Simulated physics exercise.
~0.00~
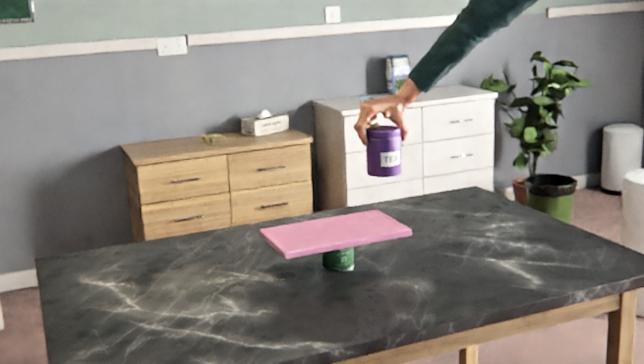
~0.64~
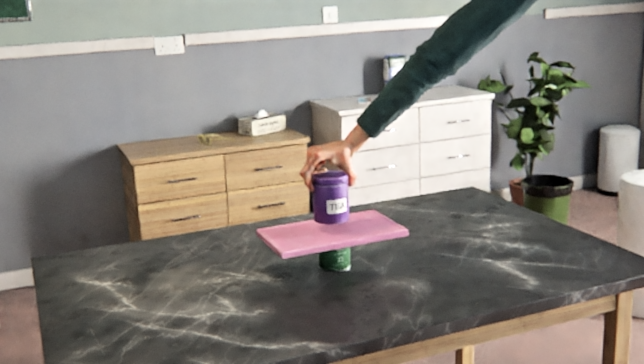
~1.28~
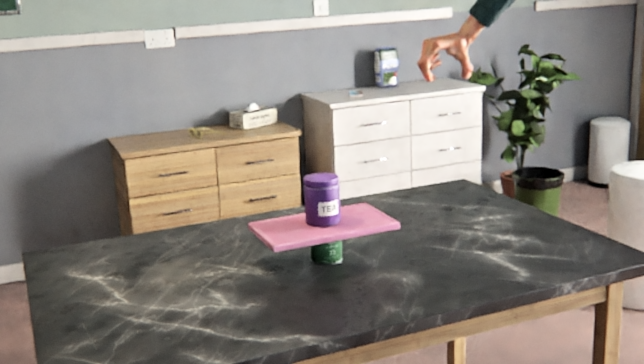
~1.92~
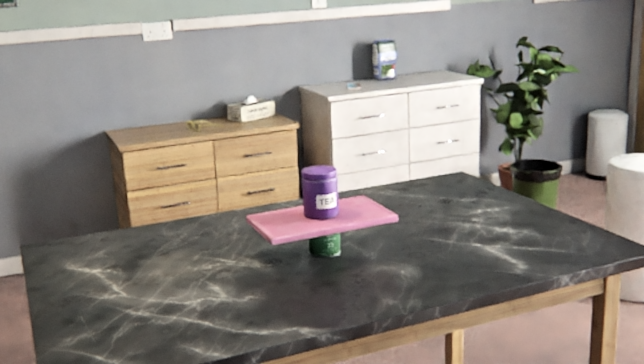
A hand lowers a purple jar onto a pink board, lets go, and it stays balanced.
